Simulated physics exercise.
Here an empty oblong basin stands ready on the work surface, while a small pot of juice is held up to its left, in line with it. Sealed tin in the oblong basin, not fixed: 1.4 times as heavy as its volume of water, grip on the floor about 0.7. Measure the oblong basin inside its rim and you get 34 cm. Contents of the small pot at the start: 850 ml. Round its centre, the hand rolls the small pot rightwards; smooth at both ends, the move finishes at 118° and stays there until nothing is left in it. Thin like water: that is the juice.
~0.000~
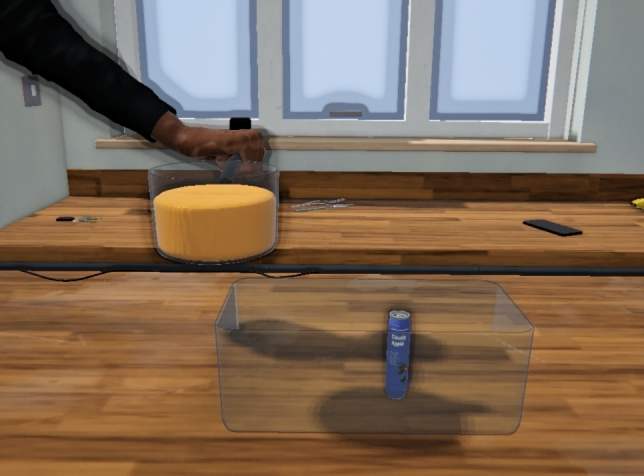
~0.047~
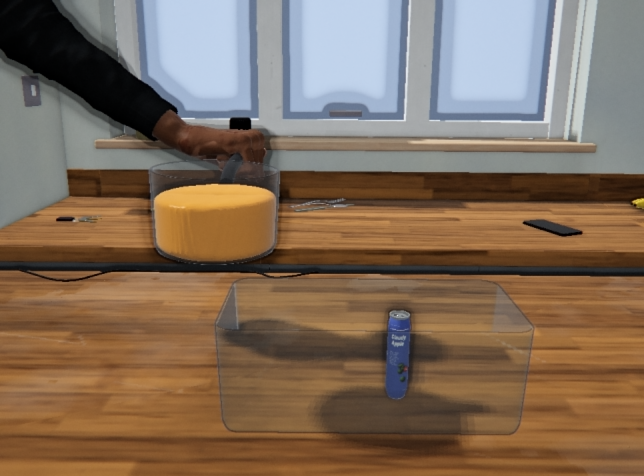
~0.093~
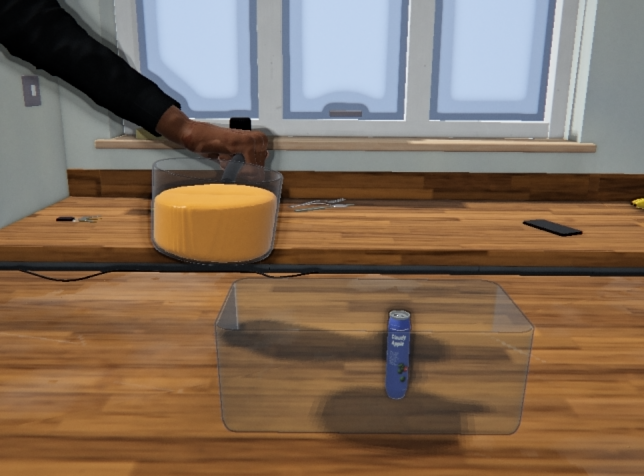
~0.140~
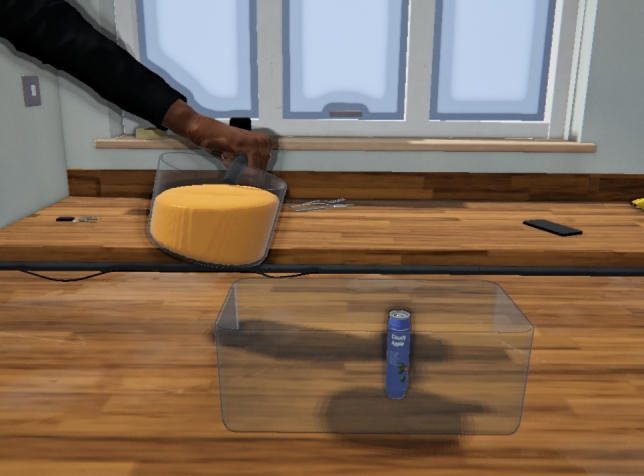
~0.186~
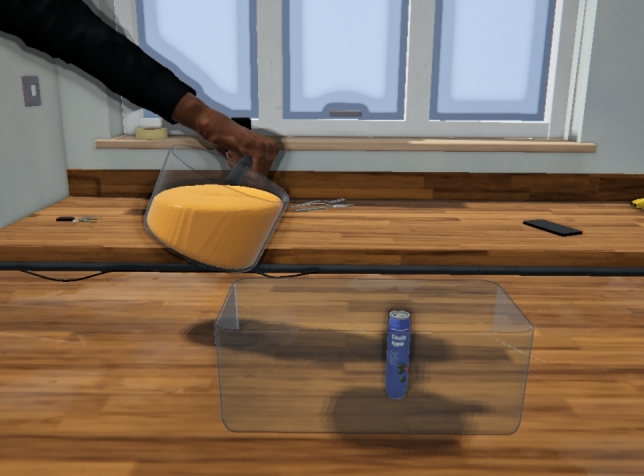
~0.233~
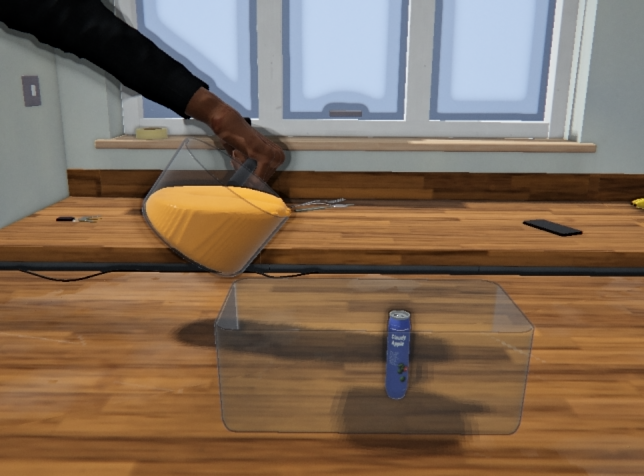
The clip opens with a dark-sleeved arm holding a clear pot of orange juice upright above a wooden surface, behind an oblong basin with a blue tin. The pot barely moves at first, then the hand rolls it steadily rightwards until it leans markedly, the juice slanting across its glass.
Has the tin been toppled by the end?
No, it is upright.
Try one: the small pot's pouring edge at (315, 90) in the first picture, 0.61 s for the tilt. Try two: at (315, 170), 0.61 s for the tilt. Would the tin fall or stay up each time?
In the first try it comes down; in the second it remains standing.
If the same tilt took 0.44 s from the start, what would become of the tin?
Holds steady.
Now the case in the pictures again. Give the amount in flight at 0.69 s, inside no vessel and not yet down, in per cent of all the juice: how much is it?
I'd say some 4 per cent is in the air.
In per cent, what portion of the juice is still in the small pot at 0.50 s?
Near 30 in a hundred.
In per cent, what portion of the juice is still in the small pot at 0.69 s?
About 4 per cent.
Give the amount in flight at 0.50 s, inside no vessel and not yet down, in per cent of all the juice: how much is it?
Around 32 percent.
By 0.50 s the tilt is 108° and 30 per cent is still to pour; the tin stands where it began.
By 0.69 s the tilt is 118° and 4 per cent is still to pour; the tin stands where it began.
By 0.89 s the tilt is 118° and 0 per cent is still to pour; the tin stands where it began.
By 1.11 s the tilt is 118° and 0 per cent is still to pour; the tin stands where it began.
At rest the tin stands where it began.
